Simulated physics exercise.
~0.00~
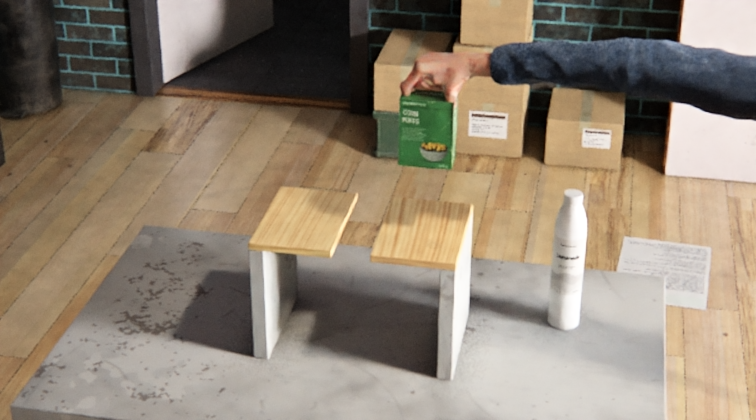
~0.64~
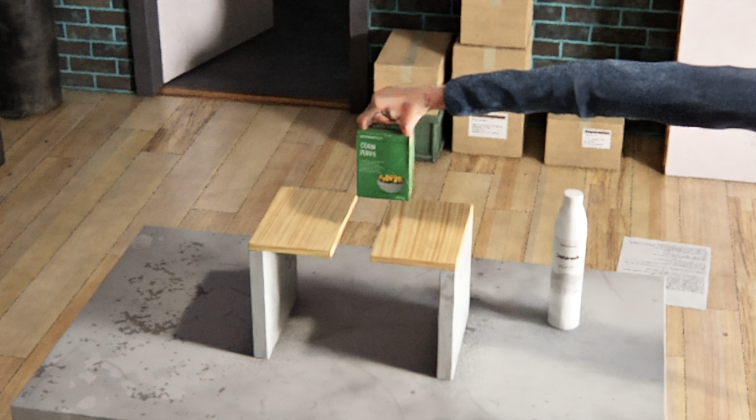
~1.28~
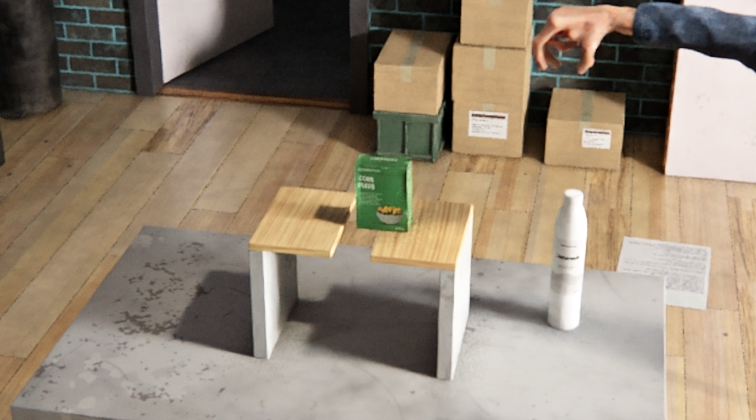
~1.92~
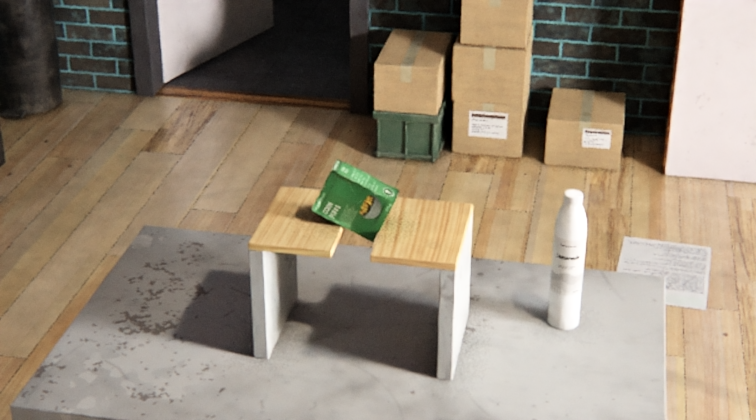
A green packet, held upright by a hand reaching in from the right, hovers above two wooden-topped ledges with a slot between them. The hand carries it left and down toward the gap, then lets go and draws back to the right. Left alone, the packet leans slightly over the slot, near the inner edge of the right ledge. It then tips over to the left and ends up steeply tilted across the gap, resting on top between the two ledges. A white bottle stands untouched on the gray table to the right throughout.
